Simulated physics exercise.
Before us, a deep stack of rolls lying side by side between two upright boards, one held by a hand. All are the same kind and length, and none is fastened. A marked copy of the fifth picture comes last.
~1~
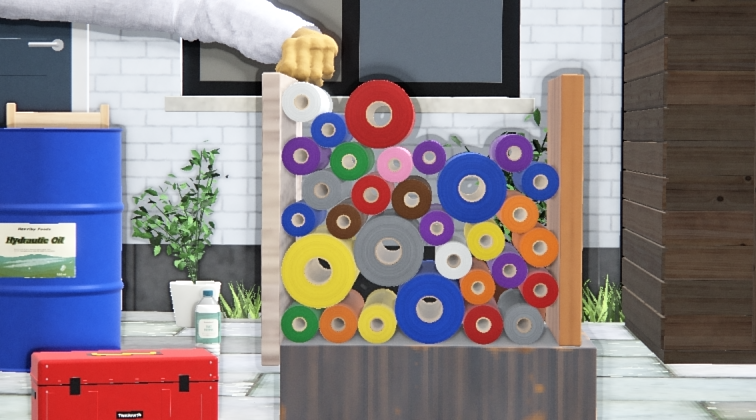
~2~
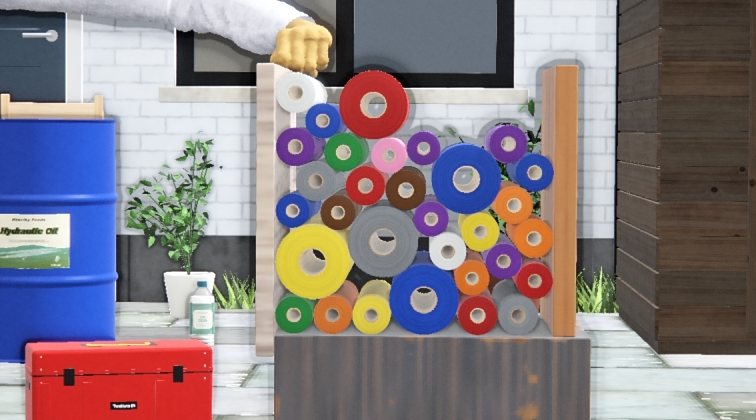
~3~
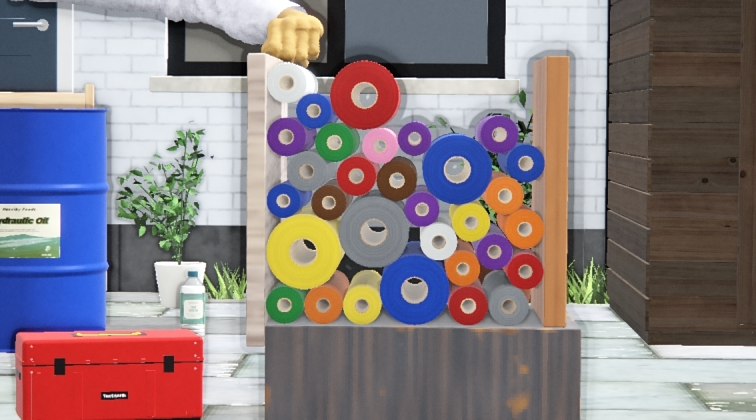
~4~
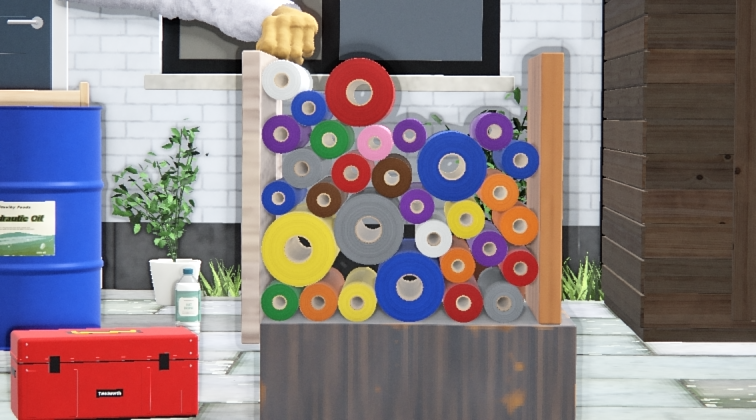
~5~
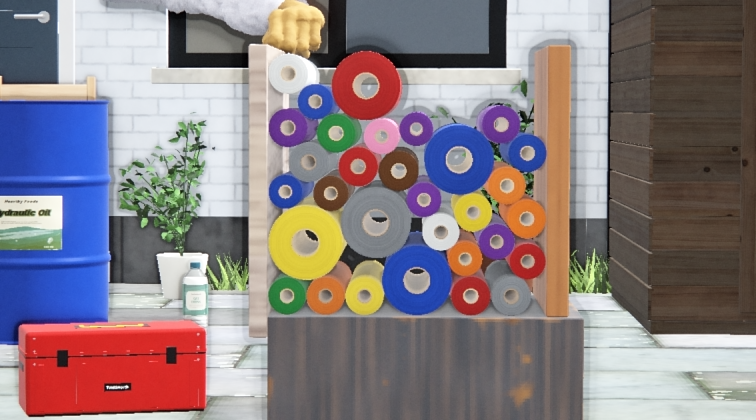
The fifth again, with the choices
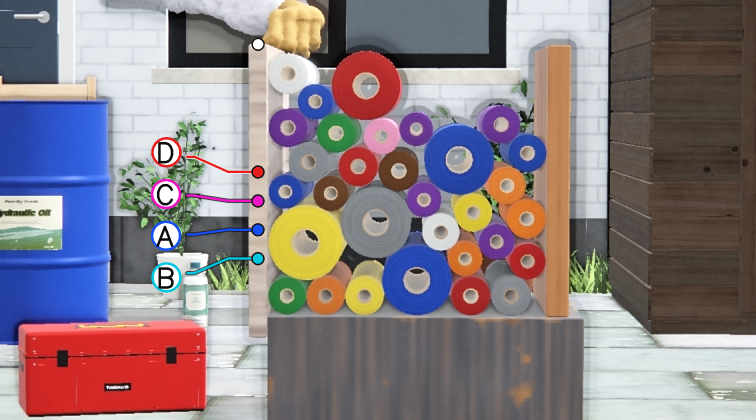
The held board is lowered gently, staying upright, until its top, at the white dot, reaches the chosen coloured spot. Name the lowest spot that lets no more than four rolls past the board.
C is the limit.
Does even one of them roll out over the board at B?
Yes, at B.
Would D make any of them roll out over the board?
At D: Yes.
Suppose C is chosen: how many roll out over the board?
It comes to three.
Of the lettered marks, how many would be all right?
Two of them.
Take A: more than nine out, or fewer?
Fewer than nine.
On the marked copy, A at (258, 230); B at (258, 259); C at (258, 201); D at (258, 172); the white dot at (258, 45).
Taking C. A third of the way, top of the board (268, 115).
Two thirds of the way, top of the board (268, 193).
When it is over, top of the board (268, 201), three out over the board.
As for the rest, A more than four out over the board; B more than four out over the board; D one out over the board.
